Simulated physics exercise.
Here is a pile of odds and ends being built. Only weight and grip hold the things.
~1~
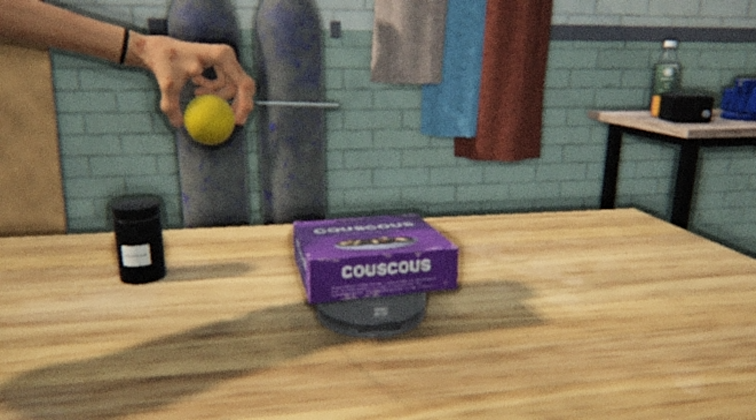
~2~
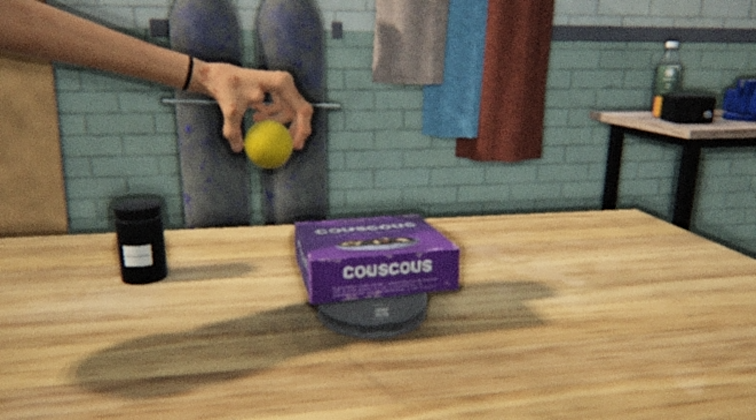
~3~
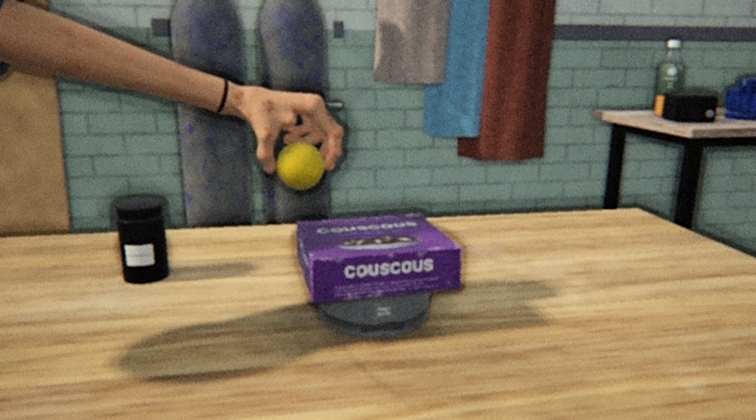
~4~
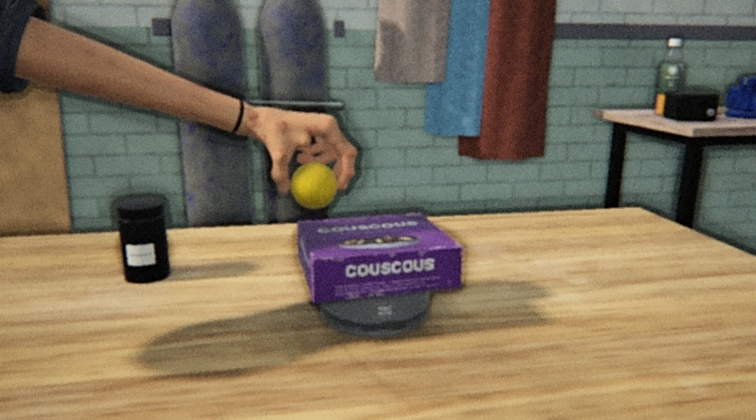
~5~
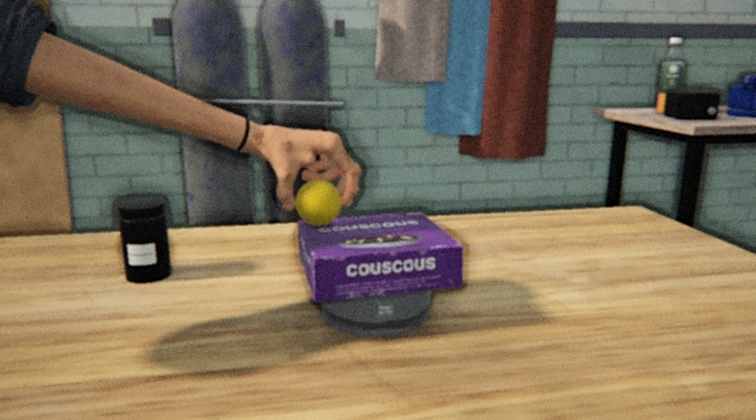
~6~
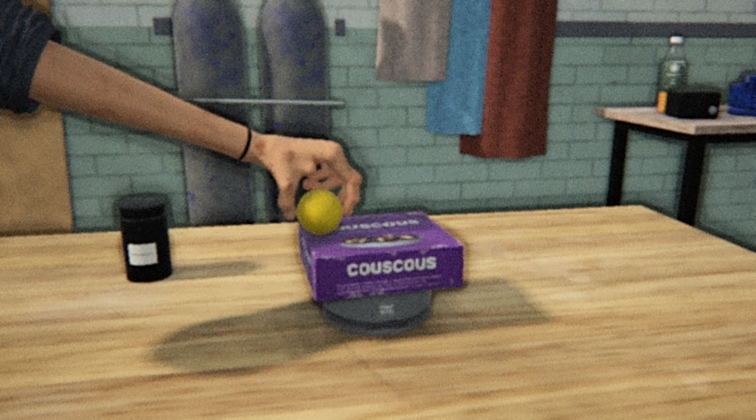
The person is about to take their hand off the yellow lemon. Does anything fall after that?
In the end the pile holds.
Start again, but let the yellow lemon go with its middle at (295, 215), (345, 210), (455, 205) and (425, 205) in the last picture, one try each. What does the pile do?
First try: It gives way; second try: It stays up; third try: It gives way; fourth try: It holds.
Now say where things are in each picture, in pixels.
In the first frame, still above its spot; yellow lemon (209, 120); purple packet (370, 253).
In the second frame, still above its spot; yellow lemon (268, 145).
In the third frame, still above its spot; yellow lemon (300, 166); black jar (143, 241).
In the fourth frame, still above its spot; yellow lemon (314, 185); purple packet (374, 253).
In the fifth frame, still above its spot; yellow lemon (319, 203).
In the sixth frame, set down, still held; yellow lemon (320, 212); black jar (146, 240).
Then, 0.60 s later than the last frame, all is still.
Then, 1.60 s later than the last frame, yellow lemon resting near (320, 213).
When it is over, all 4 as before. End places, in pixels of the last picture, yellow lemon near (320, 213). The pile keeps its balance.
